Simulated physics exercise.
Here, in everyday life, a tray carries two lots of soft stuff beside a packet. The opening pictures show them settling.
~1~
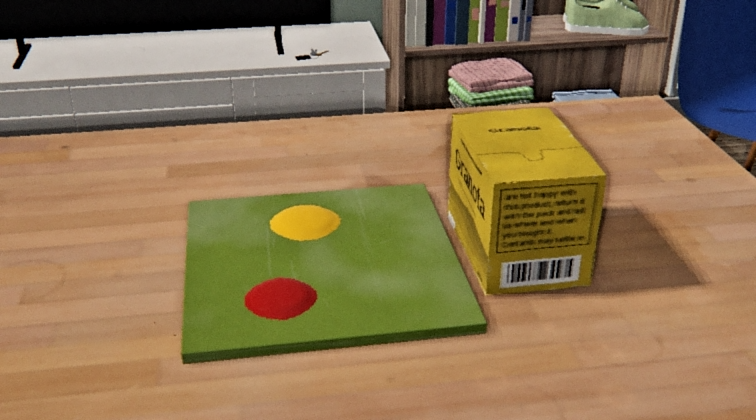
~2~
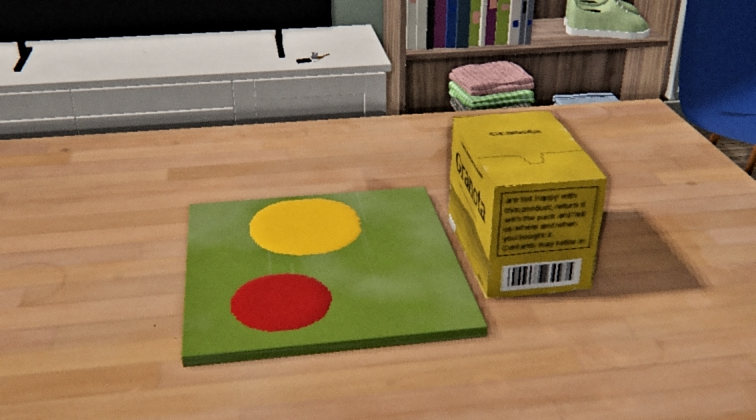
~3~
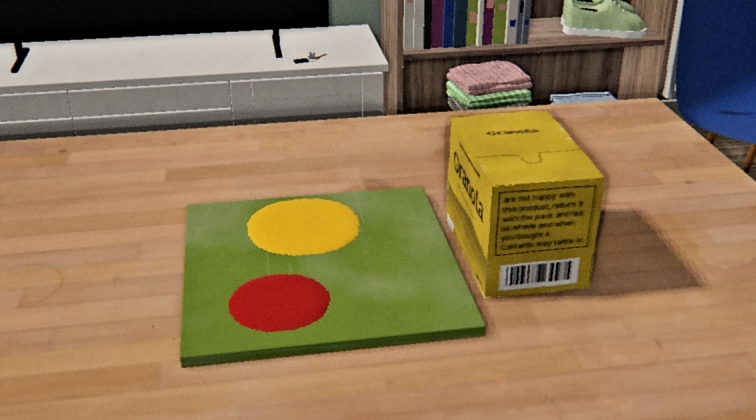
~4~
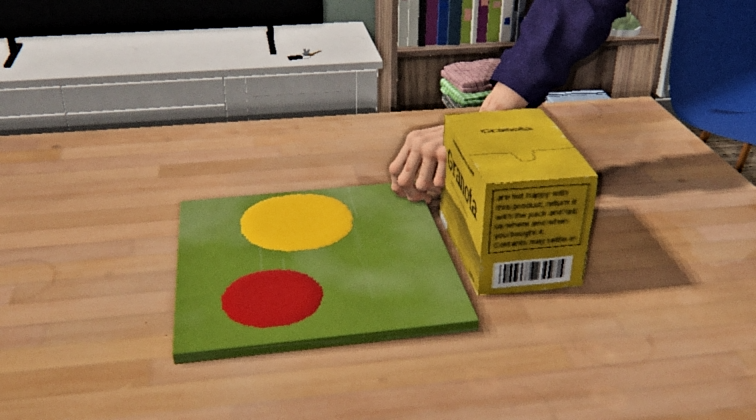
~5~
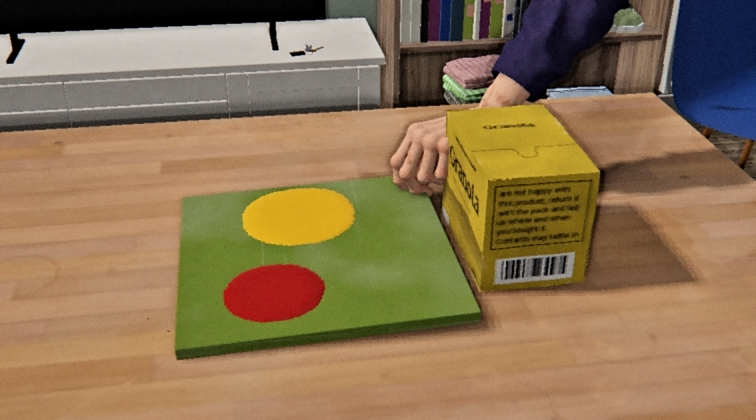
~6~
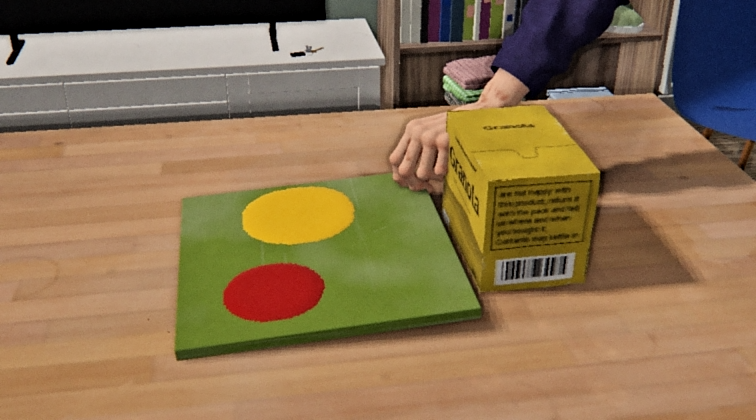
On a wooden table, yellow and red paste spreading on a green tray, then a hand slightly raising its end beside a packet.
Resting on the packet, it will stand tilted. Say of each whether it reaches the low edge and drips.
It turns out the red paste drops off and the yellow paste drops off.
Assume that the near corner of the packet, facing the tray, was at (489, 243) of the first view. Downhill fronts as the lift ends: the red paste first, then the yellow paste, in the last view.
The first tip is at (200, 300), the second at (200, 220).
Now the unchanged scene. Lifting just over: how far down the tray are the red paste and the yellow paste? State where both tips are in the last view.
In the last picture, the first is near (171, 304) and the second near (176, 228).
A moment on, slope about 31°; the red paste is dripping off the low end; the yellow paste is dripping off the low end.
Further on, the red paste is dripping off the low end; the yellow paste is dripping off the low end.
When it is over, slope about 31°; the red paste is dripping off the low end; the yellow paste is dripping off the low end.
